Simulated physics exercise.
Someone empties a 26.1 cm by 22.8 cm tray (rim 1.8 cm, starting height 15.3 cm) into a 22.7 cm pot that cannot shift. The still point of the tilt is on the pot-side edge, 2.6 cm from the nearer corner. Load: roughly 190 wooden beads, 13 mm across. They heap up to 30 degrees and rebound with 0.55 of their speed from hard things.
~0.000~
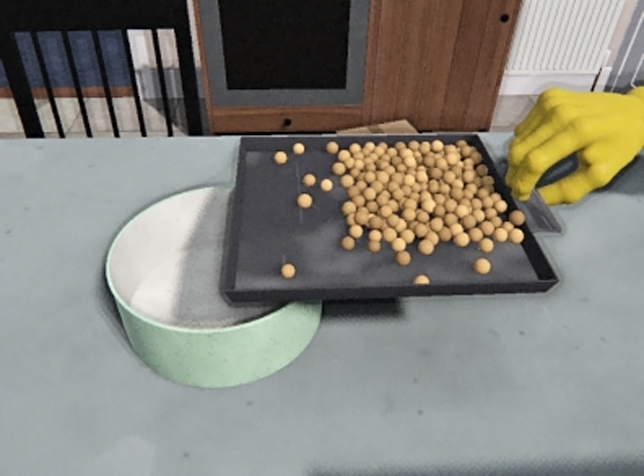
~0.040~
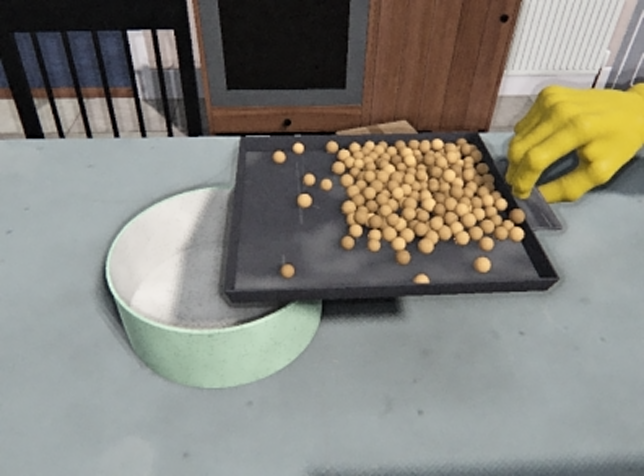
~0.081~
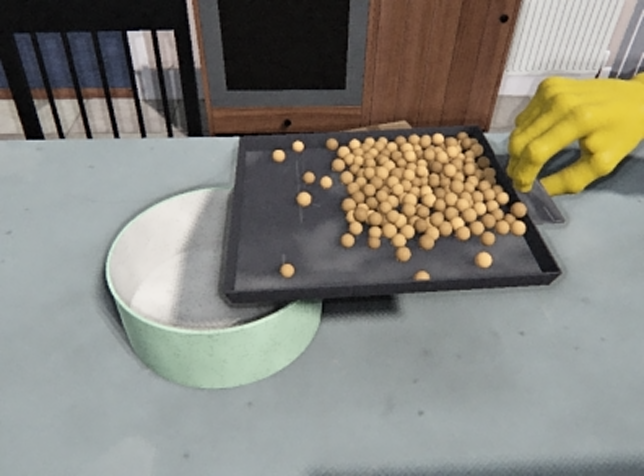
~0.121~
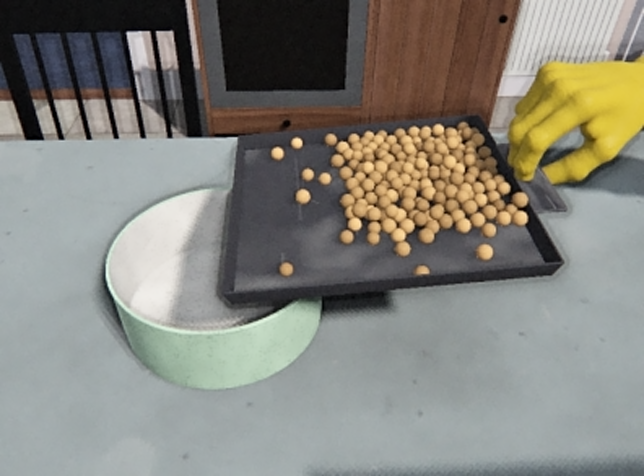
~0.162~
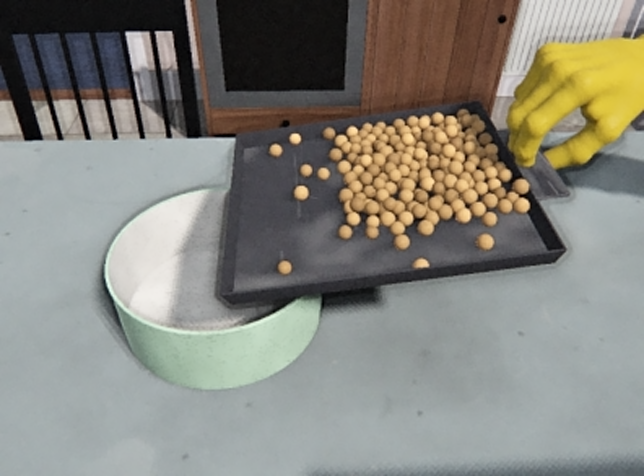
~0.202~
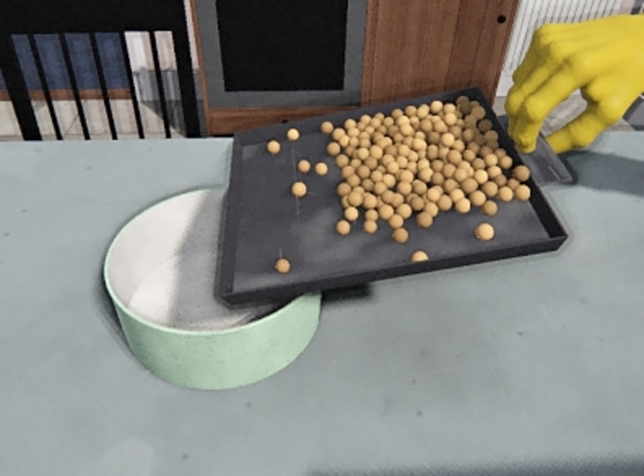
A dark rectangular tray scattered with small round tan beads tilts gradually, its right side rising while its left edge stays over a pale green round pot, and the beads keep their places on it. A yellow-gloved hand at the right edge moves slightly upward with the tray. The steady, slightly raised view shows a grey-blue countertop, with wooden cabinets, a dark oven-like panel and black railings behind.
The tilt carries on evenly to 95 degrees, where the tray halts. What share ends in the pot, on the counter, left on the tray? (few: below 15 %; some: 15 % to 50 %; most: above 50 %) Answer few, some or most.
Pot most, counter some, tray few.
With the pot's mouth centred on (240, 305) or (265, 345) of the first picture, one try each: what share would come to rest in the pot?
Some 85 and 55 per cent.
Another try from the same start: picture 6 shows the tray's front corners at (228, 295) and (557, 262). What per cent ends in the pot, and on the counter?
Pot 0, counter 100.
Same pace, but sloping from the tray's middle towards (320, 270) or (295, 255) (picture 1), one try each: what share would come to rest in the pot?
About 0 and 5 per cent.
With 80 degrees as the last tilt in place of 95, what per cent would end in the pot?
Then about 65 per cent.
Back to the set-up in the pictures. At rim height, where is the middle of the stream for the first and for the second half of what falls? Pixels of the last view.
At about (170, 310), then at (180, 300).
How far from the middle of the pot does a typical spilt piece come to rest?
Roughly 22 cm.
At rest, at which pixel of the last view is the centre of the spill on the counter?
Near (107, 451).
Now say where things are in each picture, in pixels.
Tray tilt 0 degrees, front corners at (231, 287) and (552, 277); middle of the pieces at (415, 188); pot at (218, 248), in the first frame.
Tray tilt 1 degrees, front corners at (230, 287) and (552, 275); middle of the pieces at (415, 187), in the second frame.
Tray tilt 2 degrees, front corners at (230, 288) and (554, 269); middle of the pieces at (415, 183), in the third frame.
Tray tilt 5 degrees, front corners at (228, 289) and (557, 259), lowest corner left front; middle of the pieces at (415, 176), in the fourth frame.
Tray tilt 8 degrees, front corners at (227, 290) and (559, 246), lowest corner left front; middle of the pieces at (414, 167), in the fifth frame.
Tray tilt 11 degrees, front corners at (225, 291) and (560, 234), lowest corner left front; middle of the pieces at (412, 158); pot at (217, 250). The tray's pace is about 80 degrees a second, in the sixth frame.
Then, at 0.69 s, tilt 51 degrees; the tray holds 95 %, the pot 0 %.
After 1.02 s, tilt 78 degrees; the tray holds 55 %, the pot 25 %.
Then, at 1.44 s, tilt 95 degrees; the tray holds 0 %, the pot 65 %.
At rest (2.3 s), pot 65 %, counter 35 %, tray 0 %.
